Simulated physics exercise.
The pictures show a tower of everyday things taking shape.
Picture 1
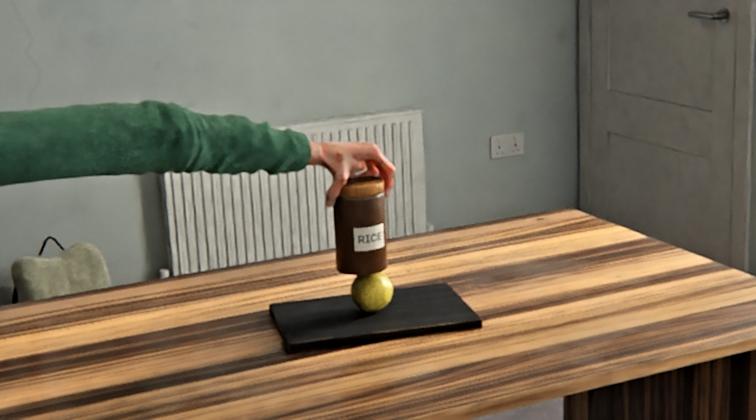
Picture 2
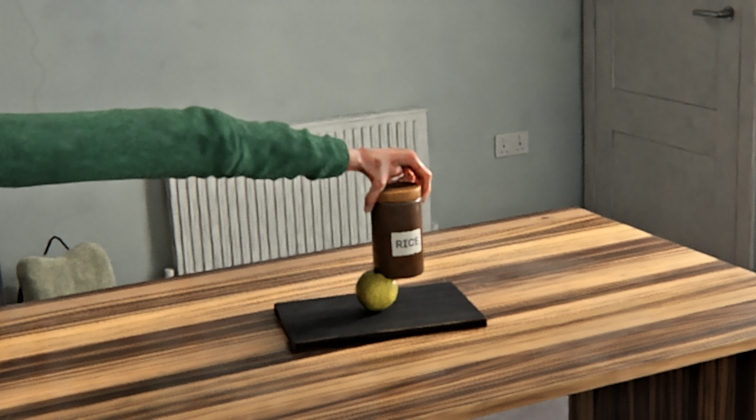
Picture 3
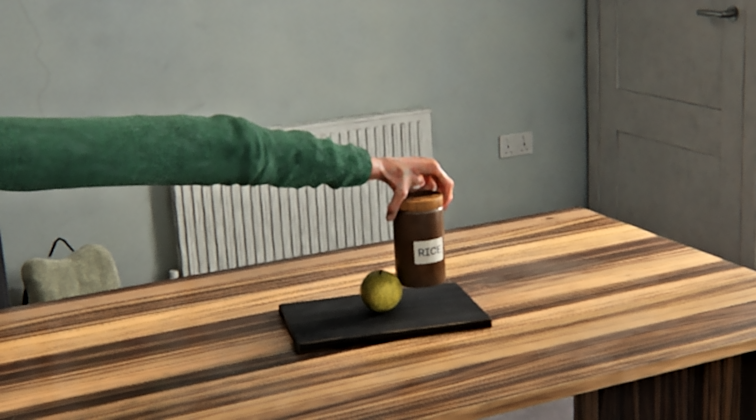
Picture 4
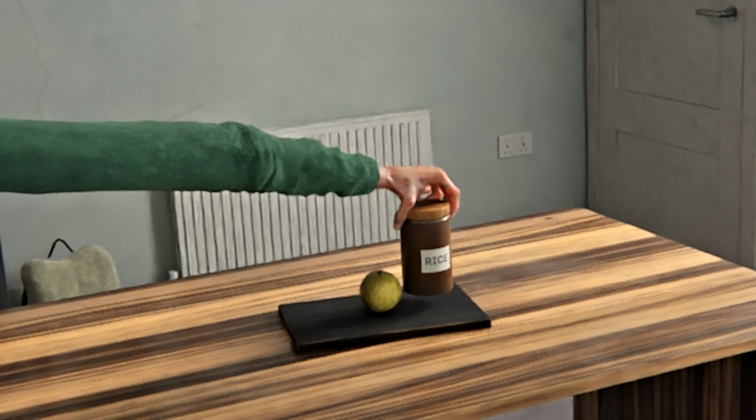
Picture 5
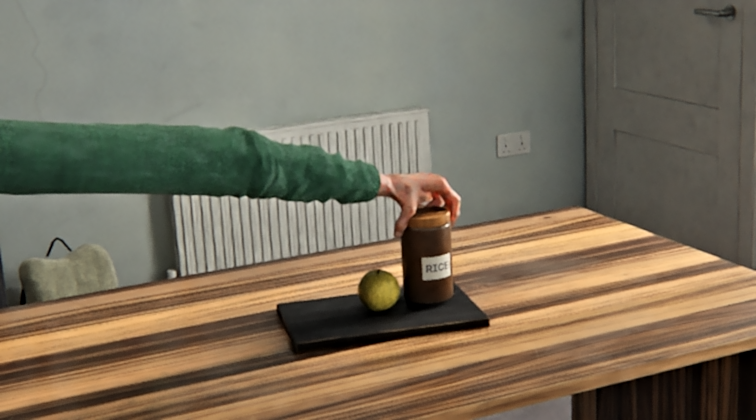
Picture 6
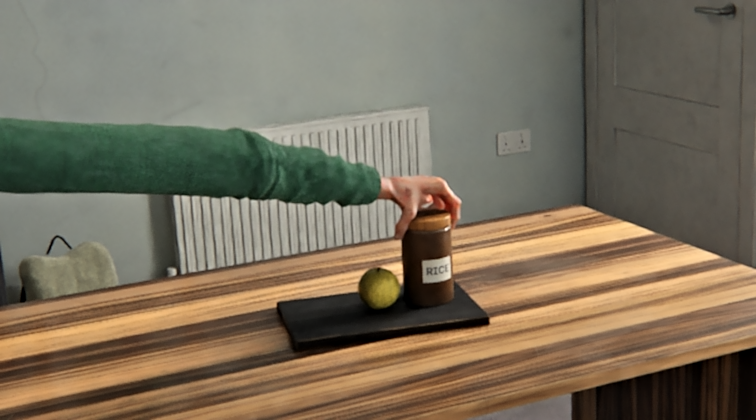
A hand in a green sleeve held a brown rice jar above a yellow apple on a black board, moved it to the right, and lowered it onto the board beside the fruit.
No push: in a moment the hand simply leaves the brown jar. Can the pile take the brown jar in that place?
Stays together.
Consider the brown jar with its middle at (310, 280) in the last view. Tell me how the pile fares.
Next, the heap stays put.
Then, 0.20 s after the last picture, nothing has stirred.
Then, 0.60 s after the last picture, brown jar resting near (427, 257).
At rest, all 3 in place. Seen from the same camera at the end, brown jar near (427, 257). The pile holds.
